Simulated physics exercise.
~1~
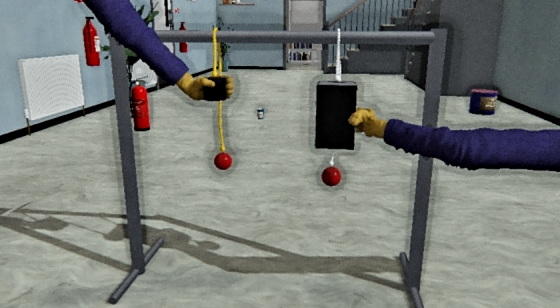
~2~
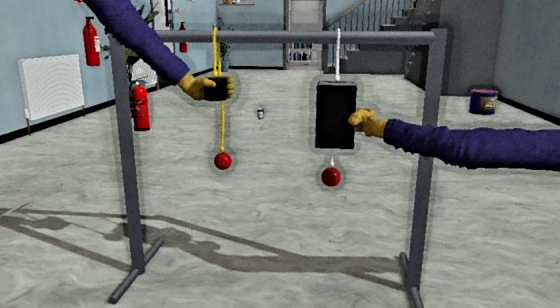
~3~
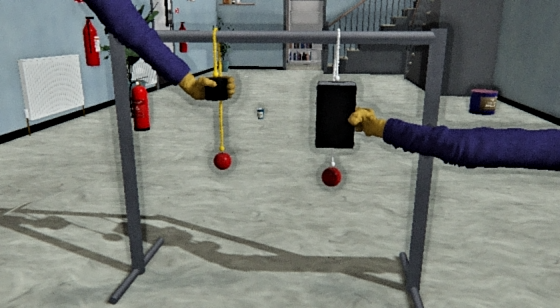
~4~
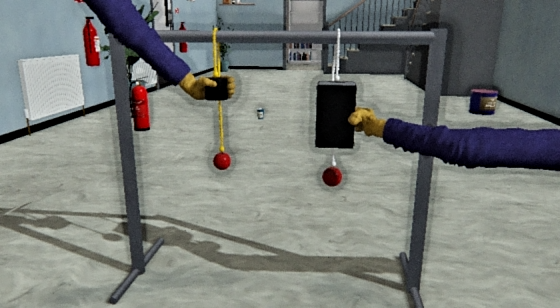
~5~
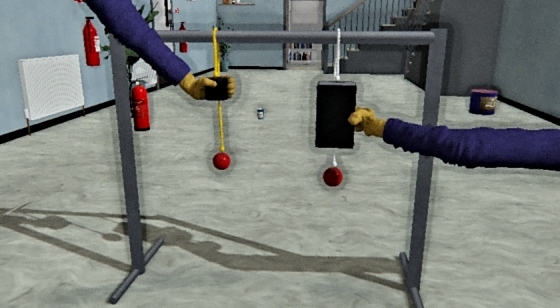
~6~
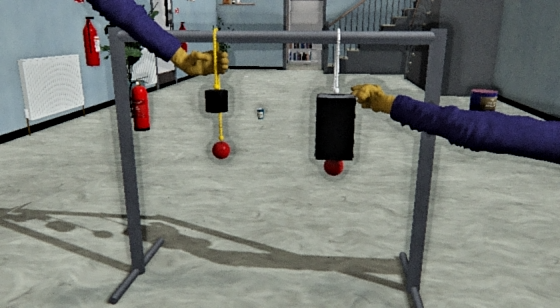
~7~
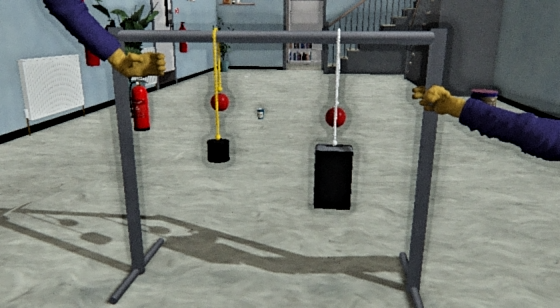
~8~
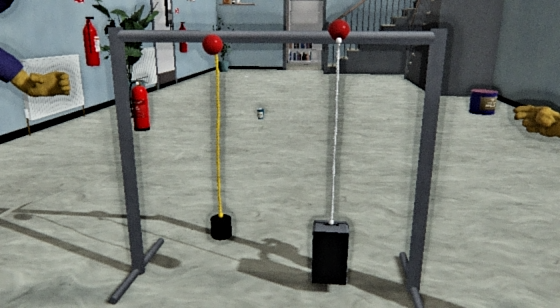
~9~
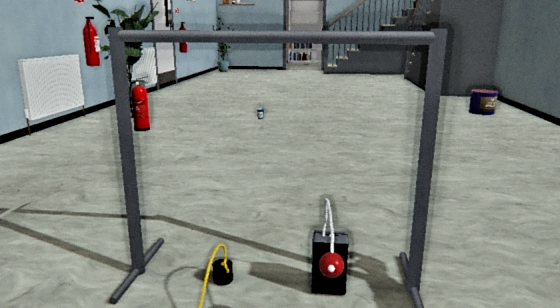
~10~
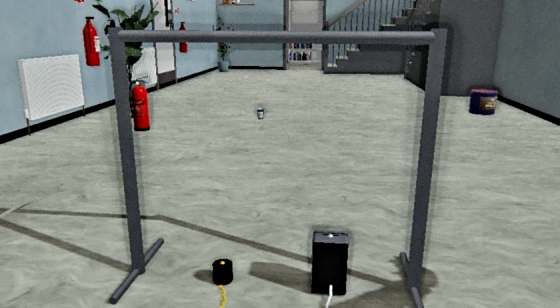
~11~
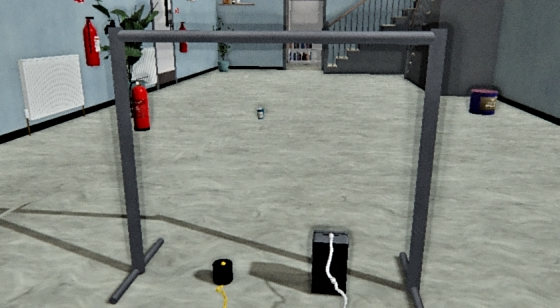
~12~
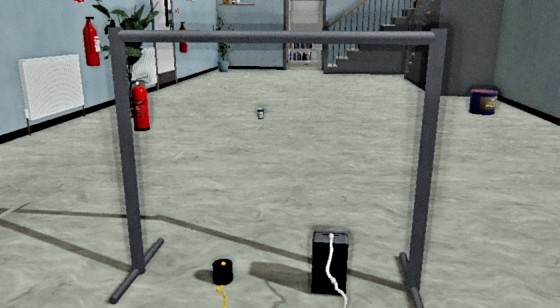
Two black blocks, one small and one larger, dropped to the floor when the gloved hands holding them let go, yanking the red balls on their cords up and over the rail. The balls then fell out of sight, leaving both blocks standing below.
